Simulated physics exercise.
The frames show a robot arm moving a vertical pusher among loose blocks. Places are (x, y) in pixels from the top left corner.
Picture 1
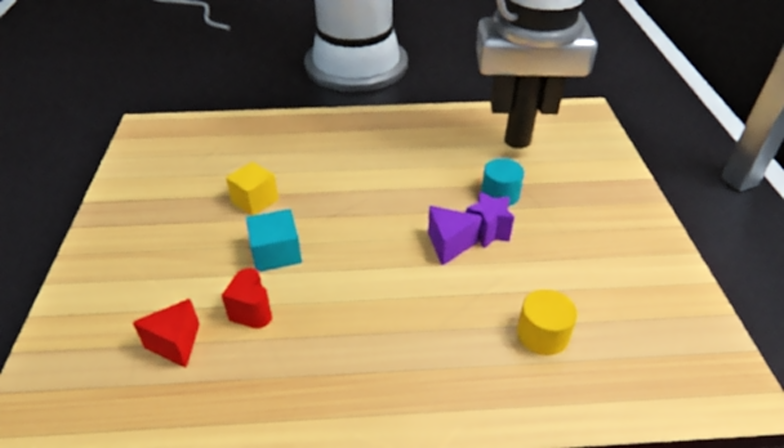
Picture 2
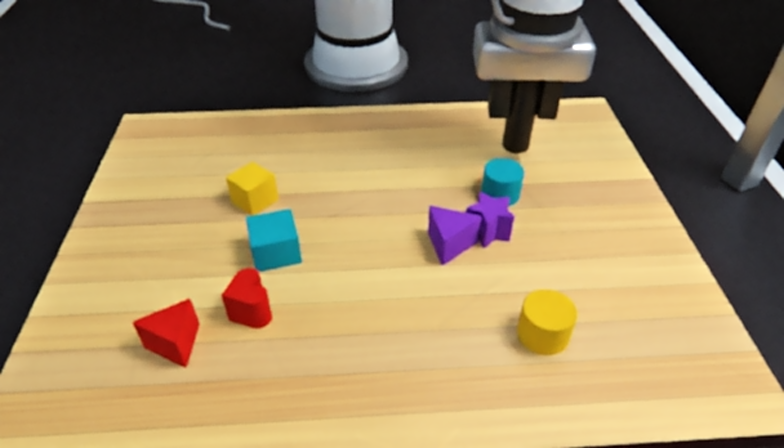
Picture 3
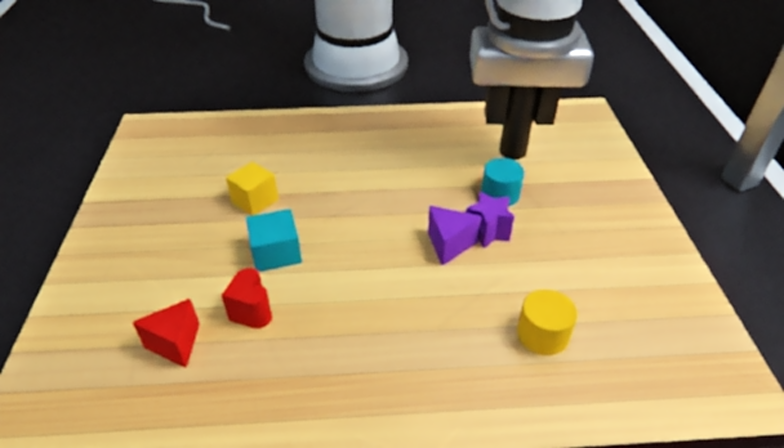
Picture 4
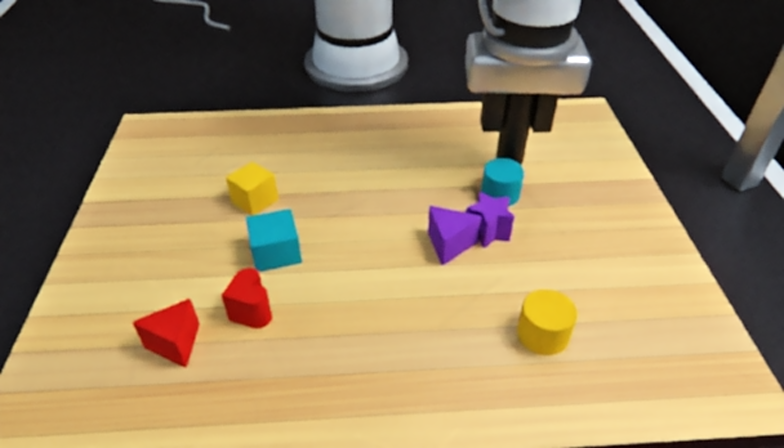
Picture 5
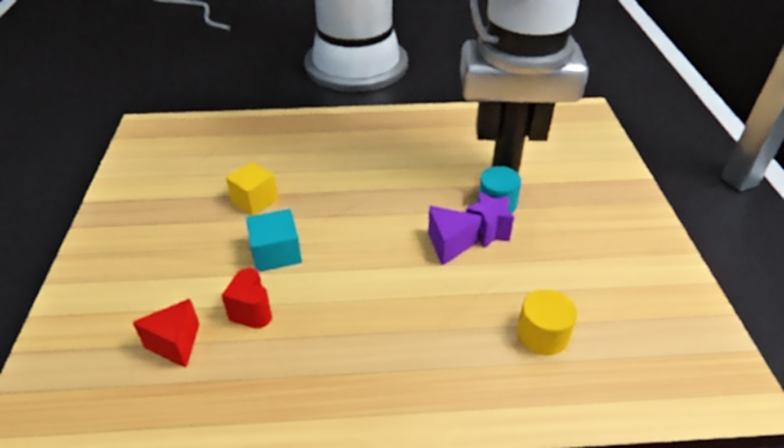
A robot arm slowly lowered its black pusher toward the turquoise cylinder on a wooden board, then nudged it slightly toward the purple star, while the other colored blocks around it stayed still.
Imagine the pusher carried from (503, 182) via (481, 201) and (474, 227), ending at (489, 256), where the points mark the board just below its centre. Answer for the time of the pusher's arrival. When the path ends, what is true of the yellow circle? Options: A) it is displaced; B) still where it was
Answer: A.
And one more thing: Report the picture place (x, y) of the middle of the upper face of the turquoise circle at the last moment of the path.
I'd place it at (507, 258), taking the centre of its top.
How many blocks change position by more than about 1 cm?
Total: Three-plus.
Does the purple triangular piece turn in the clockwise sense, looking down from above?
Yes, that is how it ends up.
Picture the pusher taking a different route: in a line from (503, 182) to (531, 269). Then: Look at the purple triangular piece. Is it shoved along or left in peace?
At the moment the path ends, the purple triangular piece no longer stands where it did.
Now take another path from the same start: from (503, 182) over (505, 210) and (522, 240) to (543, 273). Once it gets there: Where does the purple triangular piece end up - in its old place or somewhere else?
The purple triangular piece moves.
On the path given first. One third of the way, pusher at (482, 187); purple triangular piece at (450, 229), turned 45° clockwise; purple star-shaped block at (494, 225), turned 20° anticlockwise; turquoise circle at (488, 199).
Two thirds of the way, pusher at (476, 213); purple triangular piece at (449, 230), turned 50° clockwise; purple star-shaped block at (510, 254), turned 35° anticlockwise; turquoise circle at (490, 227).
At the end, pusher at (491, 241); purple triangular piece at (449, 231), turned 55° clockwise; purple star-shaped block at (530, 288), turned 40° anticlockwise; turquoise circle at (507, 258); yellow circle at (565, 328).
